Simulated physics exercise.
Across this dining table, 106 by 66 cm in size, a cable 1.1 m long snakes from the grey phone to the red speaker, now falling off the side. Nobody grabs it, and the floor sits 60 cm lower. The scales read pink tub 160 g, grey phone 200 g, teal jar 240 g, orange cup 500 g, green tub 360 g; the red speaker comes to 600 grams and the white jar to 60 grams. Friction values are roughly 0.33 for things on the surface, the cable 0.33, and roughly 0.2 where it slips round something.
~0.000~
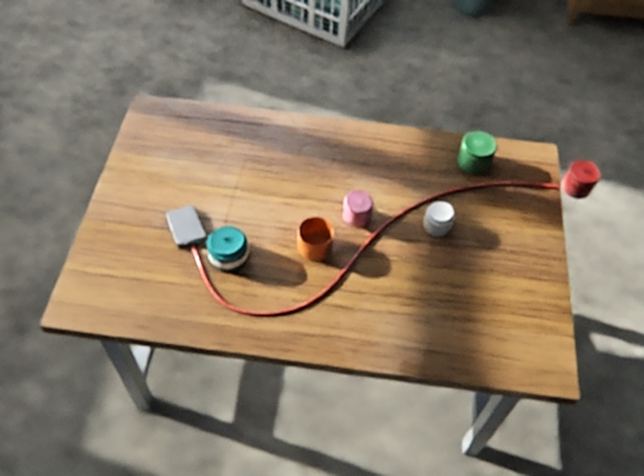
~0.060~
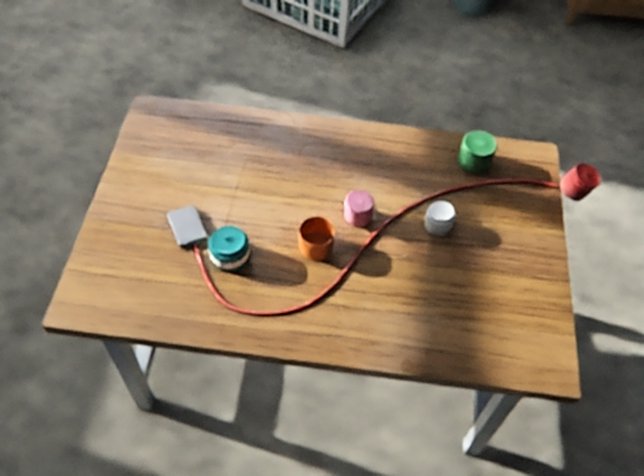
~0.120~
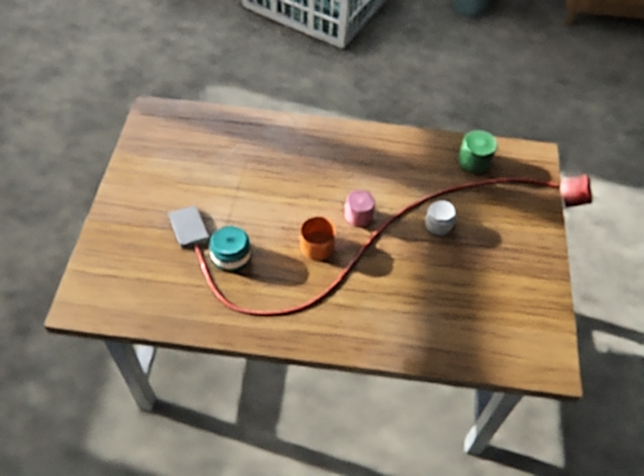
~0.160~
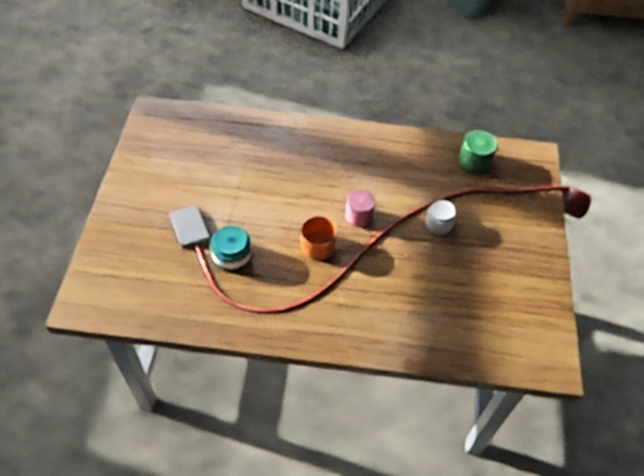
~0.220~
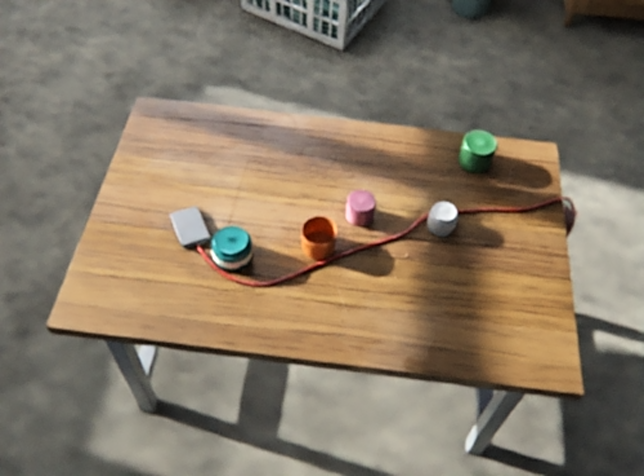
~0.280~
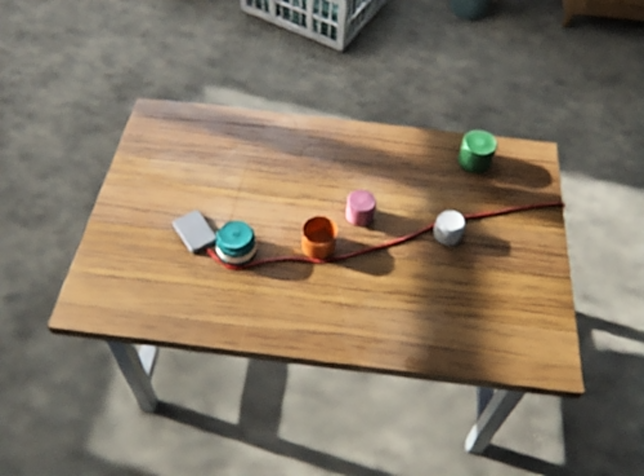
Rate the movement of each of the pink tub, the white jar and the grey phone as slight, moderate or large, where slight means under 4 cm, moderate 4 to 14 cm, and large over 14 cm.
Ratings - pink tub: Slight; white jar: Large; grey phone: Large.
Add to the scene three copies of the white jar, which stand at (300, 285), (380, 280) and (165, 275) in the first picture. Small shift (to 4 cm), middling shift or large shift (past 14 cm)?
Taken in order, they show a medium amount of movement, a lot of movement, and finally only a little movement.
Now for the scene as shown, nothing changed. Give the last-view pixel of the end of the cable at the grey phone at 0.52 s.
Close to (339, 282) in the last picture.
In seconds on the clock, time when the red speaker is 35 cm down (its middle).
At 0.38 s.
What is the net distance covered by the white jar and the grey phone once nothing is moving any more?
For the white jar it's 20 cm, while the grey phone comes to 70 cm.
After 0.5 s, the cable's tail end at (339, 282); grey phone 32 cm off its start, white jar 18 cm off its start, teal jar 17 cm off its start.
After 0.7 s, the cable's tail end at (451, 312); grey phone 56 cm off its start, white jar 20 cm off its start, teal jar 19 cm off its start.
After 1.0 s, the cable's tail end at (493, 323); grey phone 65 cm off its start at (478, 333), white jar 20 cm off its start at (495, 278), teal jar 19 cm off its start at (297, 191).
After 1.2 s, the cable's tail end at (494, 323); grey phone 65 cm off its start, white jar 20 cm off its start, teal jar 19 cm off its start.
After 2.4 s, the cable's tail end at (494, 323); grey phone 65 cm off its start at (478, 333), white jar 20 cm off its start at (495, 278), pink tub 0 cm off its start at (362, 200), teal jar 19 cm off its start at (297, 191).
